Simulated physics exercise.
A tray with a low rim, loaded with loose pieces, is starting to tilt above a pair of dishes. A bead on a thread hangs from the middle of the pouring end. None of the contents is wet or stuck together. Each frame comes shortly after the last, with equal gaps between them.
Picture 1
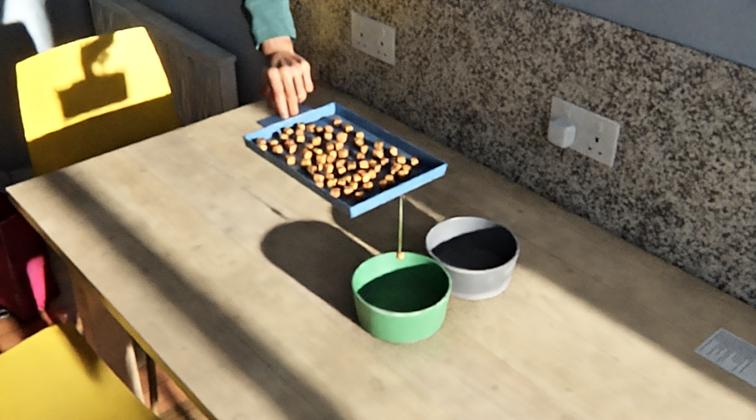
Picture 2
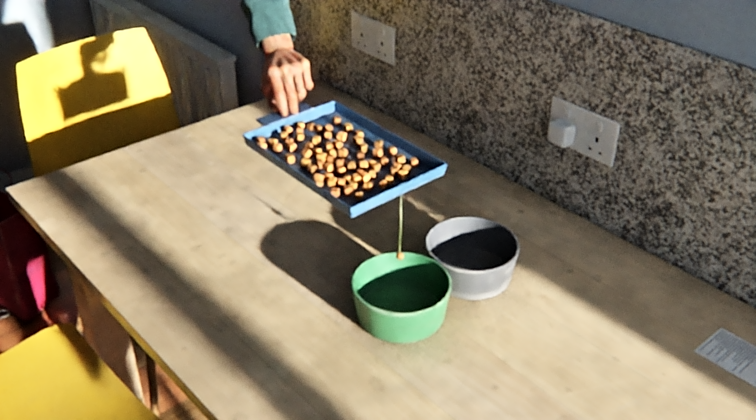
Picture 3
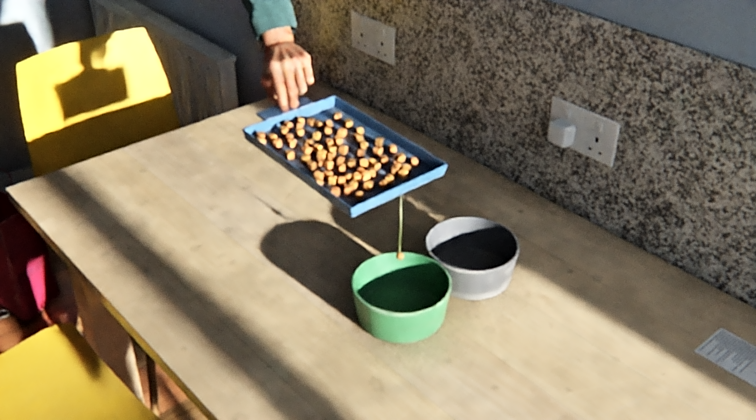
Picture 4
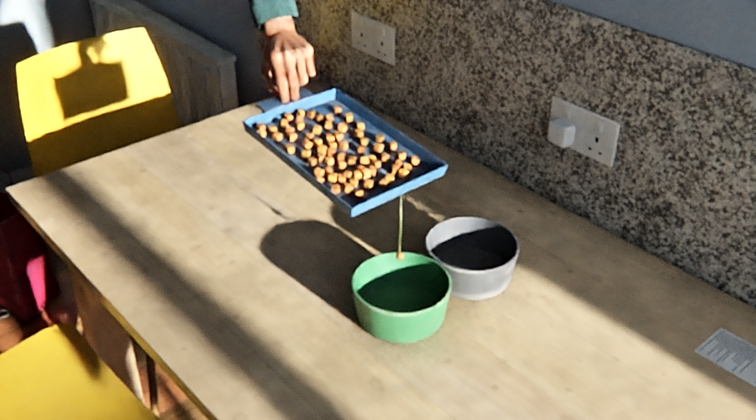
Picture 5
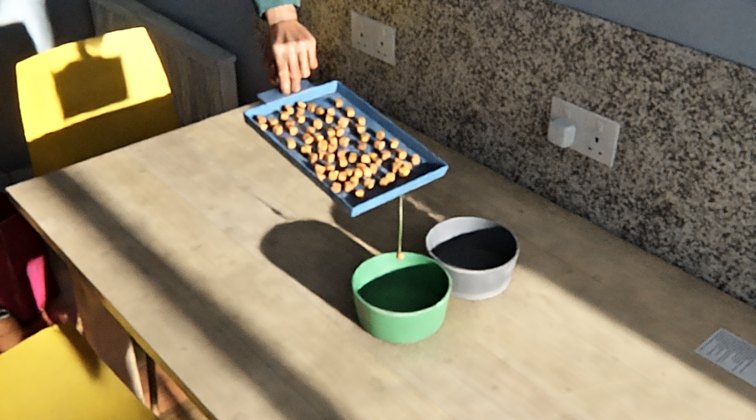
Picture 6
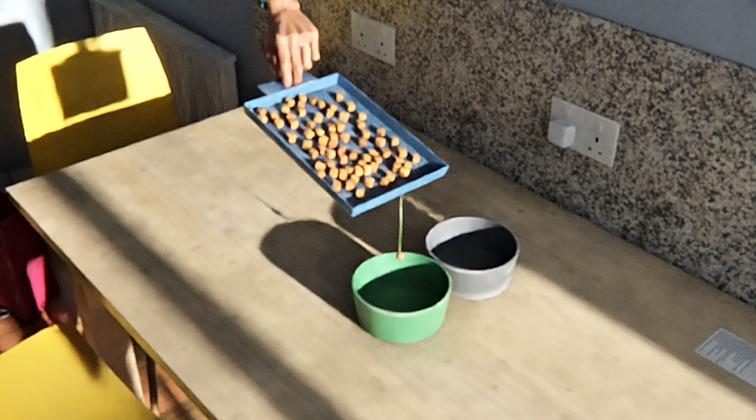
The footage shows a hand holding a blue tray of small brown pieces above a green dish and a grey dish on a wooden table, then gradually raising the tray's far end so it tilts slightly toward the dishes.
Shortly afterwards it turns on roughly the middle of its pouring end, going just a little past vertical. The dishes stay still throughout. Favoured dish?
Left.
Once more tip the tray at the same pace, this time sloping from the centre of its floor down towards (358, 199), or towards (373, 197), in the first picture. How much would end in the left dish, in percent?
Shares: About 70 in a hundred, then about 60 in a hundred.
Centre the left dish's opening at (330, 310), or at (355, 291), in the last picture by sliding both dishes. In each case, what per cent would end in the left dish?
First placement: 0 per cent; second placement: 10 per cent.
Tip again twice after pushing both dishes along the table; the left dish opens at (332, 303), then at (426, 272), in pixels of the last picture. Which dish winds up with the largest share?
Try 1: The dish at right. Try 2: The dish at left.
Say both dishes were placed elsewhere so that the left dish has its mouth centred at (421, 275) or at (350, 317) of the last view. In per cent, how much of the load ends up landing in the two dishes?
About 80% and about 80%.
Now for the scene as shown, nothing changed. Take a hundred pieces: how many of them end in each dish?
Left dish: 60; right dish: 20 percent.
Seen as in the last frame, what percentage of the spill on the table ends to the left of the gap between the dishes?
Left share: Close to 0 %.
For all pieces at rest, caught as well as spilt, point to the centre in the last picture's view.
The centre settles at about (423, 309).
Soon, tray tipped steeply; most on the tray; a stray few in the left dish; about a quarter in the air.
A while on, tray tipped right over; most on the tray; a small part in the left dish; a small part in the right dish; a small part outside both.
Towards the end, tray tipped past a quarter turn; about half in the left dish; about a quarter in the right dish; about a quarter outside both.
Finally, tray tipped past a quarter turn; about half in the left dish; about a quarter in the right dish; about a quarter outside both.
